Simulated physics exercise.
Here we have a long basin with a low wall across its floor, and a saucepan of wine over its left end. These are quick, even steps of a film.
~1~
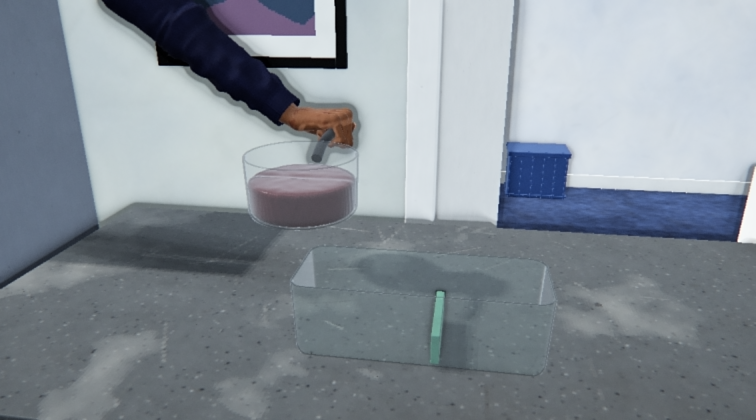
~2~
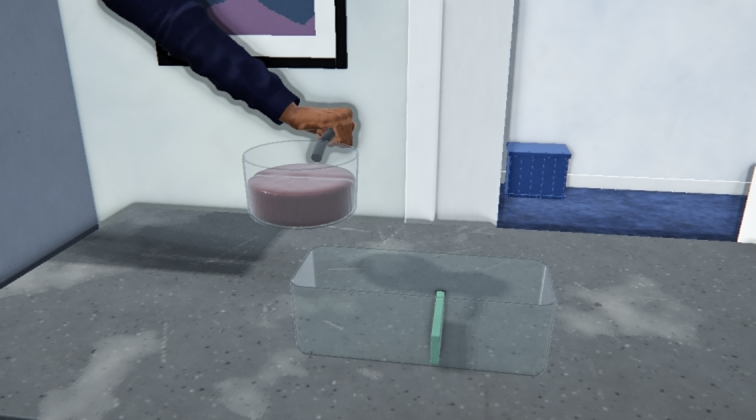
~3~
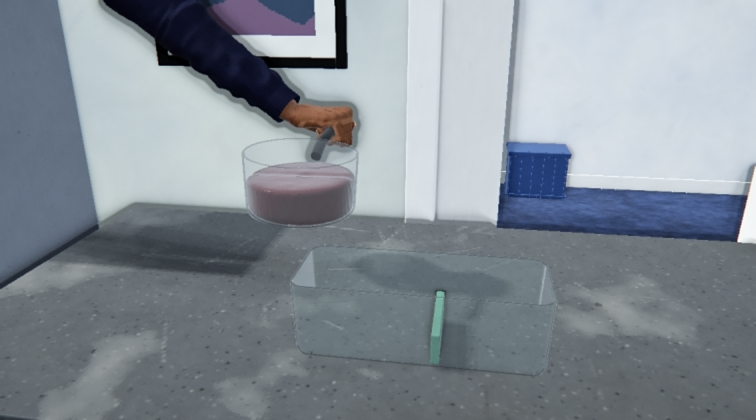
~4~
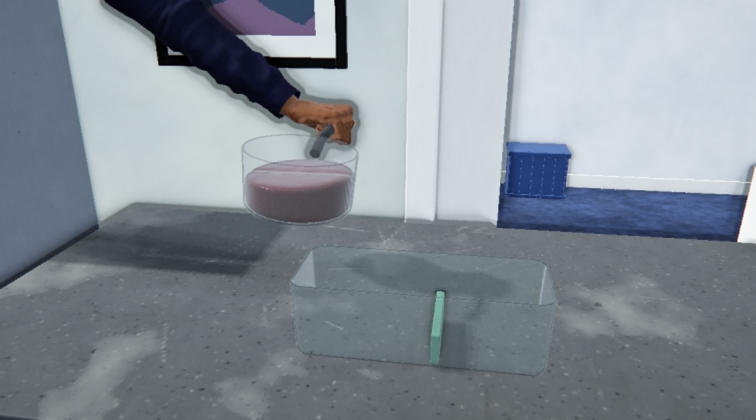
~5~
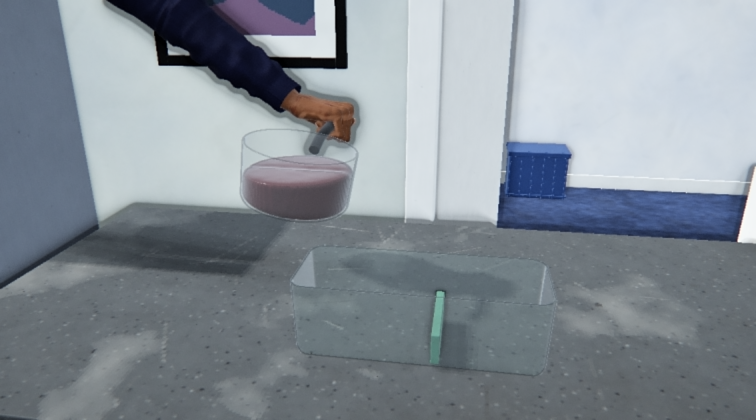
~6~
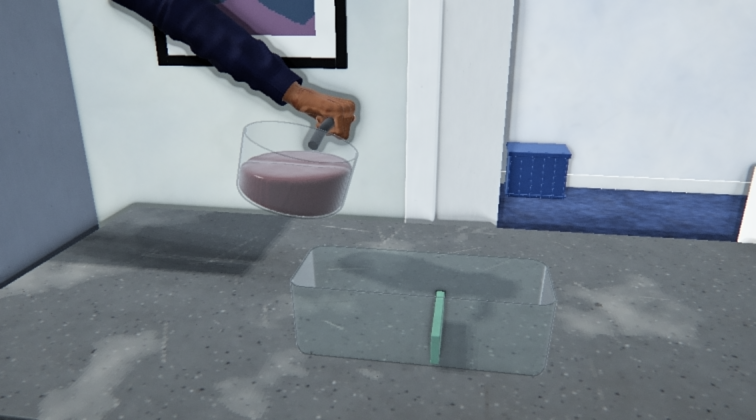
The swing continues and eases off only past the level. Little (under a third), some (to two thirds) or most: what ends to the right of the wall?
It comes to from a third to two thirds.
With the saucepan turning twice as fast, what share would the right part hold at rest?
Roughly 55 in a hundred.
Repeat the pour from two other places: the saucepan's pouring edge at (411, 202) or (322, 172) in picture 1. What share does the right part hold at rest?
Near 95 % and 5 %.
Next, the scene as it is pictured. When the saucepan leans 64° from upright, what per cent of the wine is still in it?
It comes to 70 per cent or so.
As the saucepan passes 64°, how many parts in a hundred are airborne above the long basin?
It comes to 25 per cent or so.
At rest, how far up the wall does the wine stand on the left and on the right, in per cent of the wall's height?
Left: 30 %. Right: 50 %.
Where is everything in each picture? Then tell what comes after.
The first frame shows tilt 0°; pouring edge (357, 158); surface from (253, 175) to (355, 180); the long basin's rim runs from (302, 265) to (551, 283); the wall's top is at (438, 313).
The second frame shows tilt 1°; pouring edge (357, 158); surface from (252, 174) to (355, 179).
The third frame shows tilt 2°; pouring edge (357, 158); surface from (252, 174) to (354, 177).
The fourth frame shows tilt 5°; pouring edge (356, 158); surface from (250, 170) to (353, 174).
The fifth frame shows tilt 9°; pouring edge (356, 158); surface from (249, 166) to (352, 172).
The sixth frame shows tilt 14°; pouring edge (356, 158); surface from (246, 160) to (352, 167).
A moment on, the saucepan is tipped part way and 71 per cent is still to pour, 3 is left of the wall and 0 right of it.
Next, the saucepan is tipped on its side and 16 per cent is still to pour, 23 is left of the wall and 37 right of it.
Then the saucepan is tipped right over and 1 per cent is still to pour, 44 is left of the wall and 51 right of it.
Later the saucepan is tipped right over and 0 per cent is still to pour, 47 is left of the wall and 51 right of it.
At rest 47 per cent lies left of the wall, 51 right of it and 2 outside.
